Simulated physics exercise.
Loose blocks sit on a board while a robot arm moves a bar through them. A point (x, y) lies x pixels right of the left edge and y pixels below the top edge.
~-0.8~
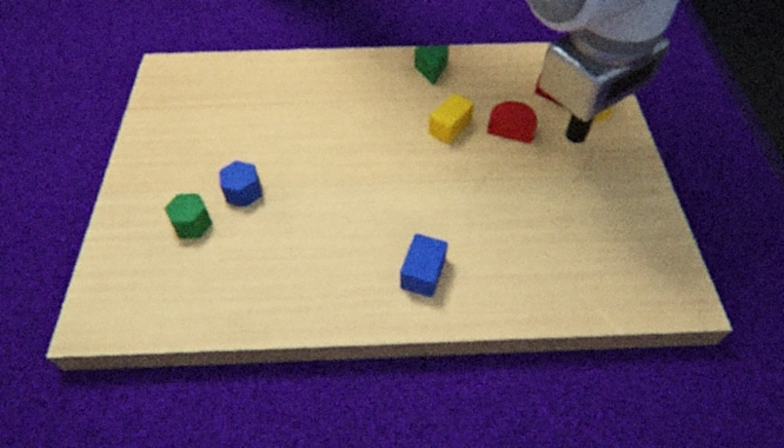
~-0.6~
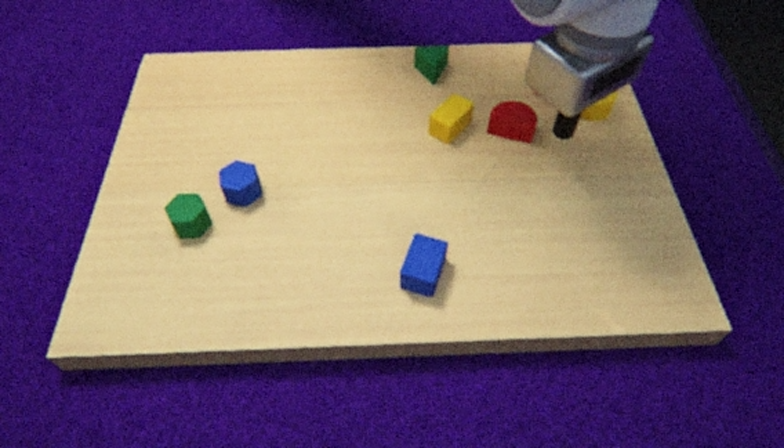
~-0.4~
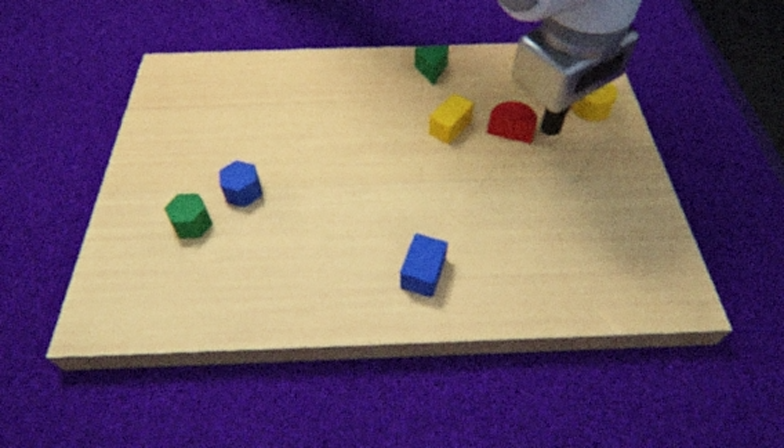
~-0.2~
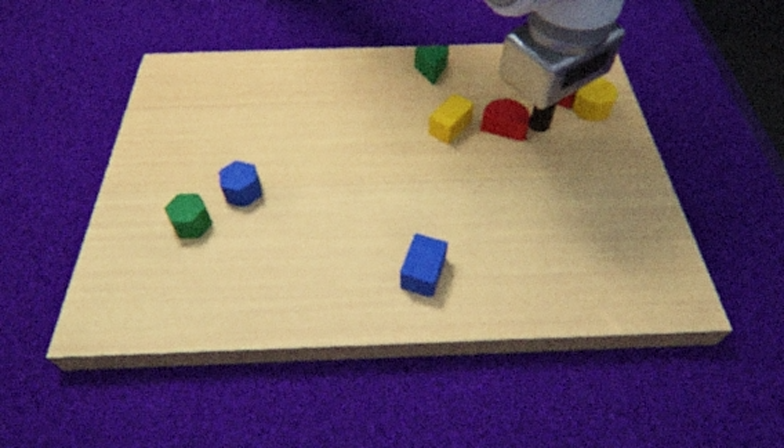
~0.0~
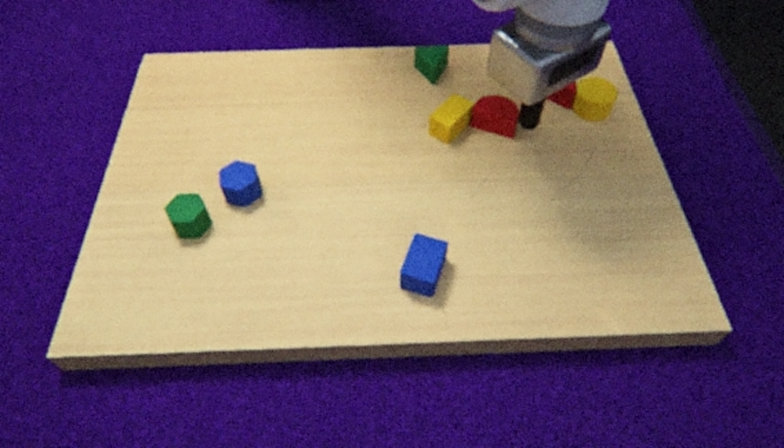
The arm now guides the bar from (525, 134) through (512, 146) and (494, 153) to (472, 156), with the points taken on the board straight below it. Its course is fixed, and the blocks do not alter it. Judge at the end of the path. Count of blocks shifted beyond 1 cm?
Just one will move.
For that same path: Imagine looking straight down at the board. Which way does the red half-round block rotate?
From above, it looks like the red half-round block goes clockwise.
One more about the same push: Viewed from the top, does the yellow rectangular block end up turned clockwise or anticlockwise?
Viewed from above, counterclockwise.
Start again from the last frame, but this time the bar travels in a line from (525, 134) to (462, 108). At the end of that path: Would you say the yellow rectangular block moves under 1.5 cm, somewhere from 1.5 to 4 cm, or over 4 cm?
I'd go with 1.5 to 4 cm for this block.
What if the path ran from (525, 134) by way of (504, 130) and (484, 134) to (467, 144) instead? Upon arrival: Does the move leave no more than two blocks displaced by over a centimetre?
My answer is yes.
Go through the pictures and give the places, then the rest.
The first picture shows tip of the bar (576, 136), middles of tops, yellow rectangular block (452, 109), red half-round block (515, 112), red triangle hidden.
The second picture shows bar (563, 132), nothing pushed.
The third picture shows bar (551, 129), nothing pushed.
The fourth picture shows bar (539, 125), red half-round block (508, 110).
The fifth picture shows bar (528, 122), yellow rectangular block (452, 109), red half-round block (498, 106), red triangle hidden.
The first path, step by step. Halfway along, bar (506, 138); yellow rectangular block (450, 107), turned 15° anticlockwise; red half-round block (489, 111), turned 40° clockwise.
At the end, bar (474, 144); yellow rectangular block (450, 107), turned 20° anticlockwise; red half-round block (487, 111), turned 50° clockwise; red triangle unmoved.
